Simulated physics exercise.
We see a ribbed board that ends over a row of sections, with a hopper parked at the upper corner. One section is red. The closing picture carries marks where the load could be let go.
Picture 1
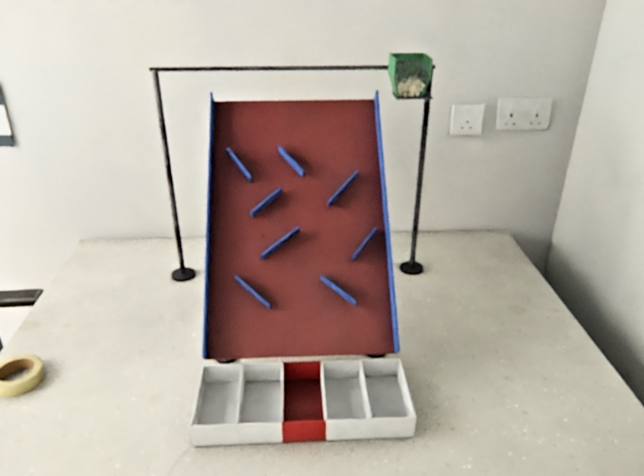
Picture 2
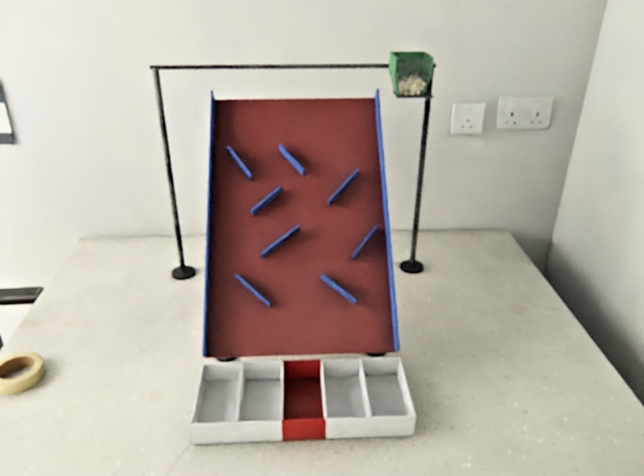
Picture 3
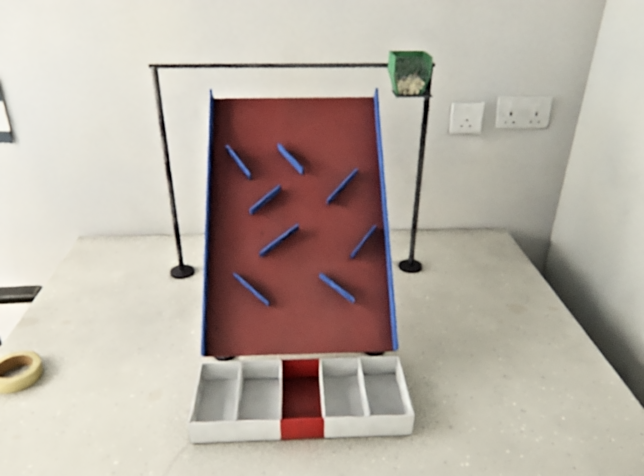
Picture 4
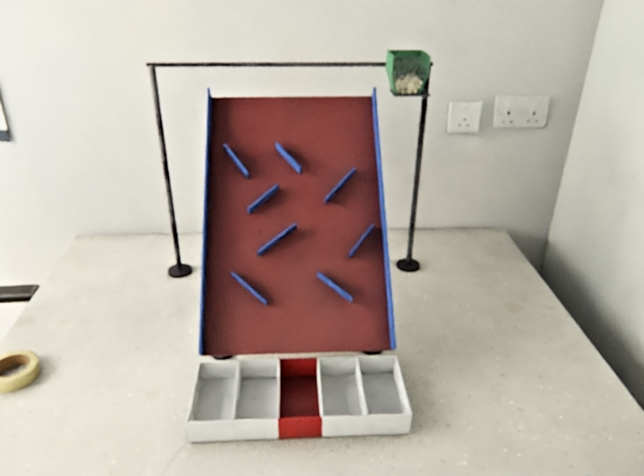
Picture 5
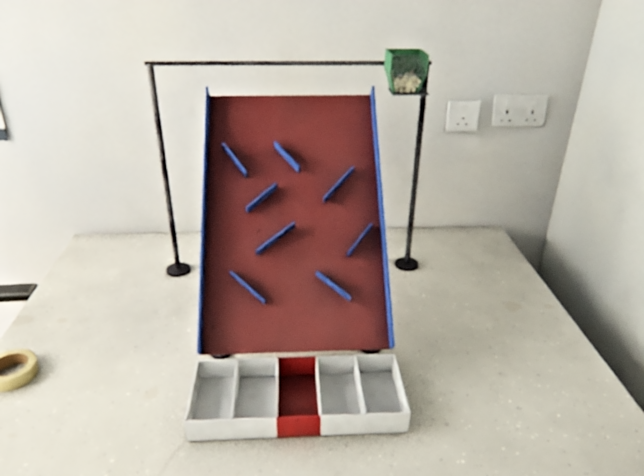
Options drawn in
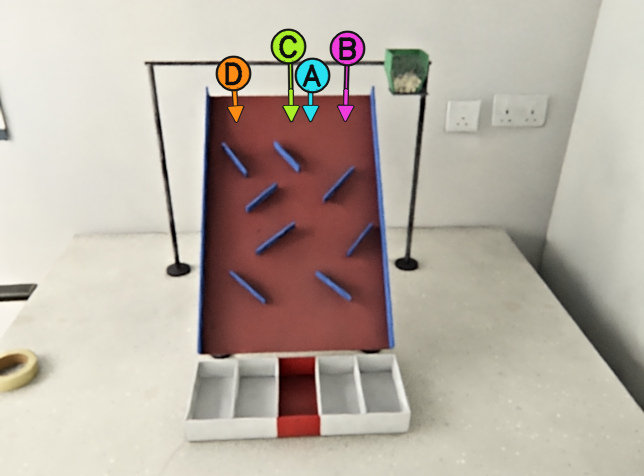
We see a tilted red board with blue ribs above a row of five white-edged sections, the middle one red, and a green hopper holding pale contents at the upper right; nothing moves apart from a very slight shift of the view.
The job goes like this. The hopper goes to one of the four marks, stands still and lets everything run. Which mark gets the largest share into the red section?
Choose A.
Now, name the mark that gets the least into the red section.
Here it is mark D.
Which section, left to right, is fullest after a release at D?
It is the first one.
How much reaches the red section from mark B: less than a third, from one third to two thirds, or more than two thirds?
Mark B gives from one third to two thirds.
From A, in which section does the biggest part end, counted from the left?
The third from the left.
On the marked copy, mark A meets the board at (310, 115); mark B meets the board at (345, 115); mark C meets the board at (291, 115); mark D meets the board at (236, 116).
If A is chosen, about two thirds in the red section, about a third in other sections, a stray few outside the box.
If B is chosen, about a third in the red section, about half in other sections, a small part held on the board, a small part outside the box.
If C is chosen, about a third in the red section, about half in other sections, a small part held on the board.
If D is chosen, a small part in the red section, about two thirds in other sections, a small part held on the board, a small part outside the box.
